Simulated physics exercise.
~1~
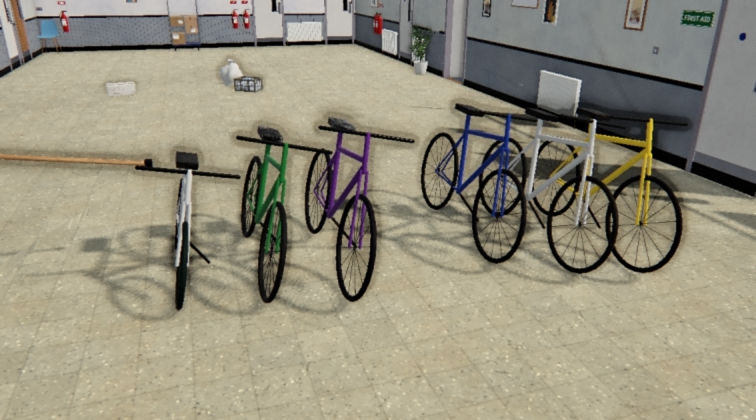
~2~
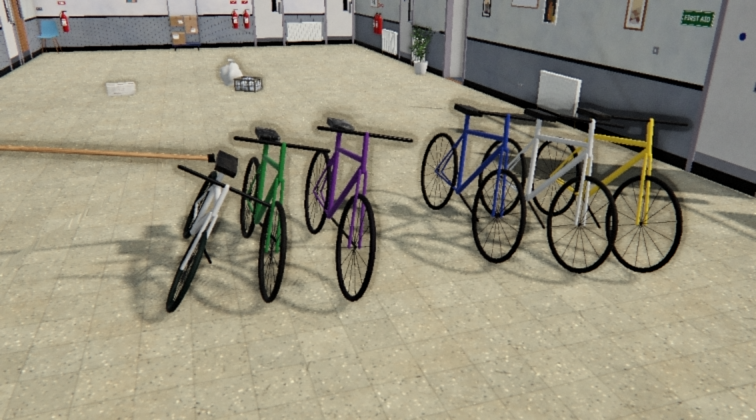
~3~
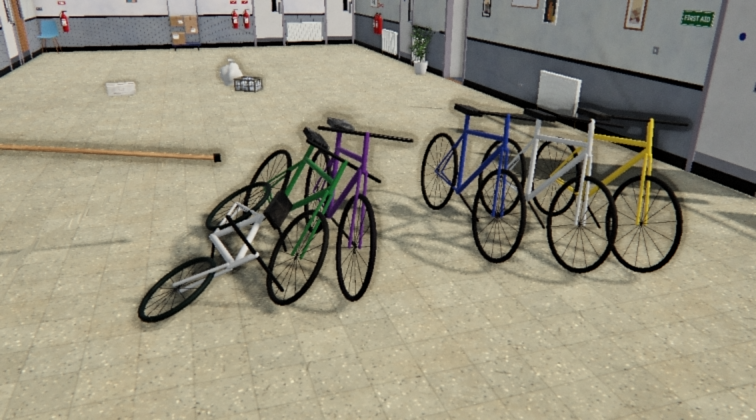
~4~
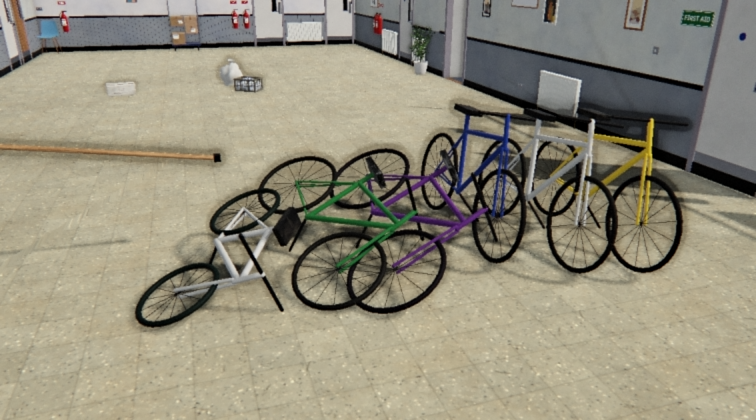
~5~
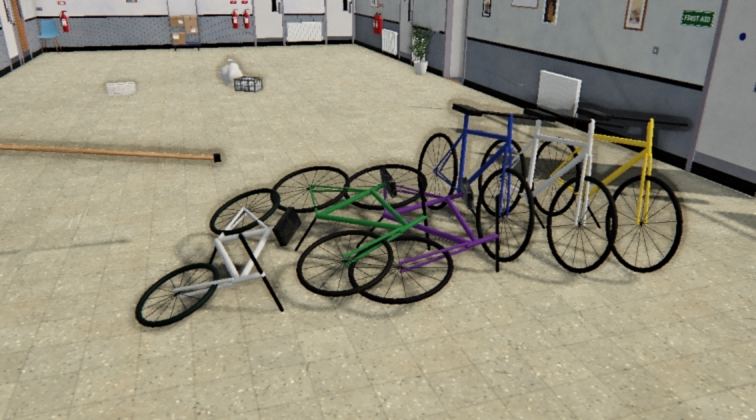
In a wide, pale-floored hallway seen from slightly above, six bicycles stand in a row, with a white one at the left, then green and purple, and blue, another white and yellow grouped at the right. A long wooden pole reaches in from the left and nudges the first white bicycle, which tips rightward toward the green one. The green bicycle leans into the purple, and both topple to the right while the white one lies crumpled on the floor. The purple bicycle comes down against the blue one's wheels, but blue stays upright, as do the white and yellow beside it.
